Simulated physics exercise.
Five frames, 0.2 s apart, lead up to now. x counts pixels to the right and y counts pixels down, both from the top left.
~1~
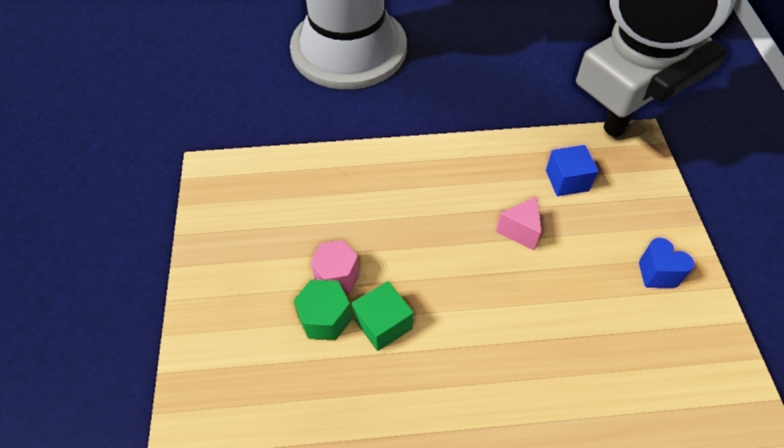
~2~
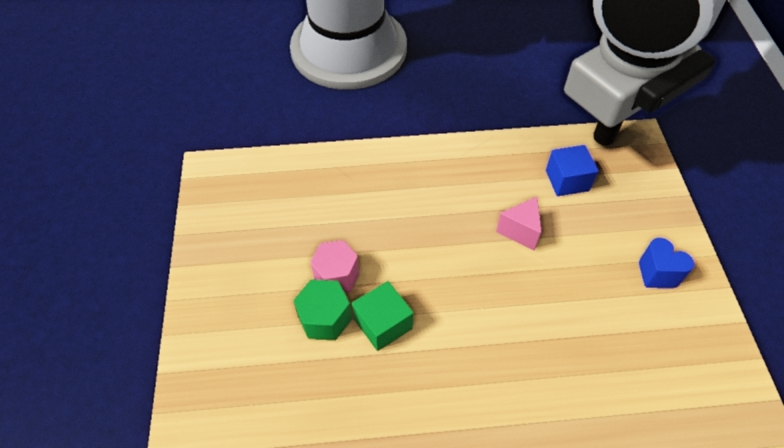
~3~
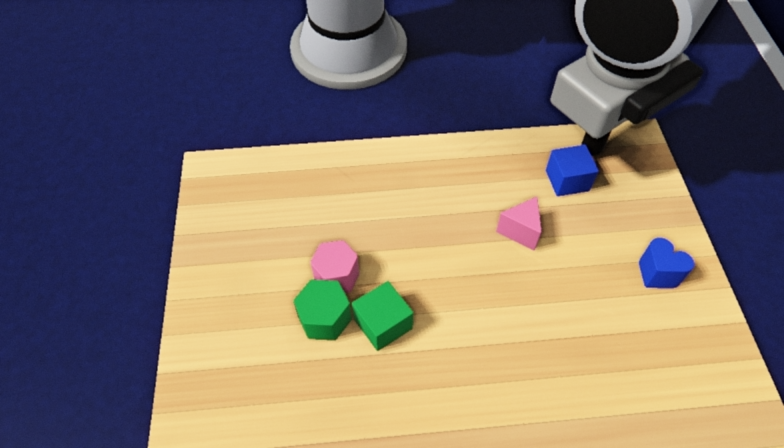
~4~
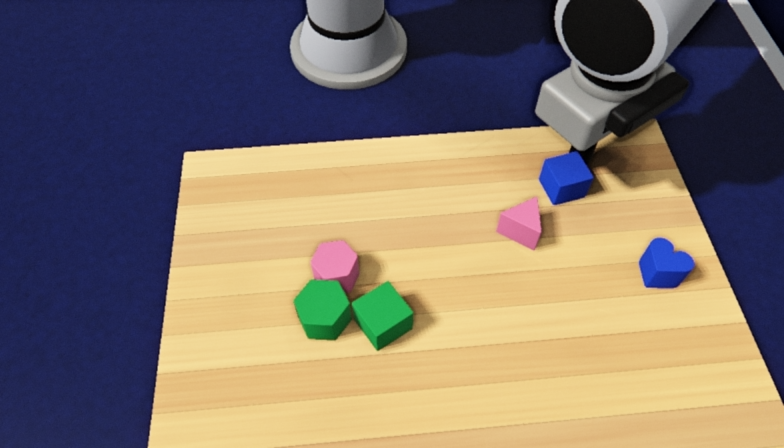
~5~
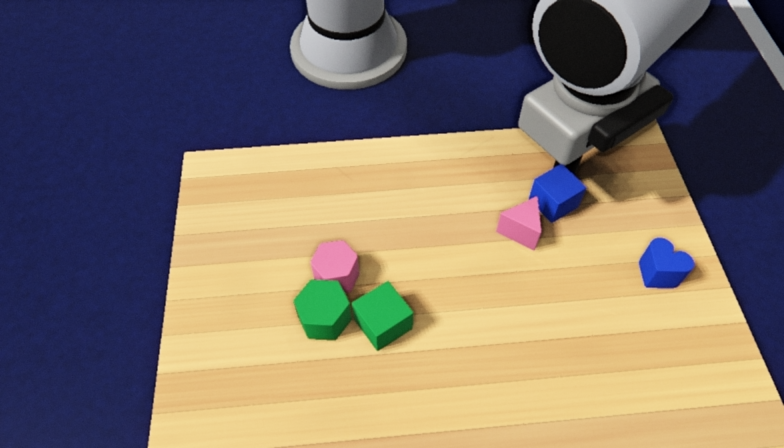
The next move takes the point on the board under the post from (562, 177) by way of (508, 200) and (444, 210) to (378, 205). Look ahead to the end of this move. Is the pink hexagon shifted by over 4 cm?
No, it doesn't check out.
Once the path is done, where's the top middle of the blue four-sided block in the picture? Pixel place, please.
Answer: (549, 198).
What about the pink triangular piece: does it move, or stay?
That one moves away.
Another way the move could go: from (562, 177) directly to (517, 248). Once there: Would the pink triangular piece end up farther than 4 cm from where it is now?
My answer is yes.
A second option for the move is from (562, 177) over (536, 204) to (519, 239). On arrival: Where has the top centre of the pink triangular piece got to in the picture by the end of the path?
At the end it should sit near (522, 243).
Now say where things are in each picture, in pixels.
The first picture shows post tip at (614, 130); block tops, pink hexagon at (334, 259); pink triangular piece at (526, 213); blue four-sided block at (575, 160).
The second picture shows post at (603, 138); blocks unchanged.
The third picture shows post at (592, 148); blocks unchanged.
The fourth picture shows post at (579, 159); blue four-sided block at (569, 168).
The fifth picture shows post at (564, 171); pink hexagon at (334, 259); pink triangular piece at (526, 213); blue four-sided block at (560, 183).
What follows on the original path. One third of the way, post at (509, 195); pink triangular piece at (524, 227), turned 40° clockwise; blue four-sided block at (549, 198), turned 75° anticlockwise.
Two thirds of the way, post at (444, 204); pink triangular piece at (524, 227), turned 40° clockwise; blue four-sided block at (549, 198), turned 75° anticlockwise.
At the end, post at (378, 199); pink hexagon in place; pink triangular piece at (524, 227), turned 40° clockwise; blue four-sided block at (549, 198), turned 75° anticlockwise.
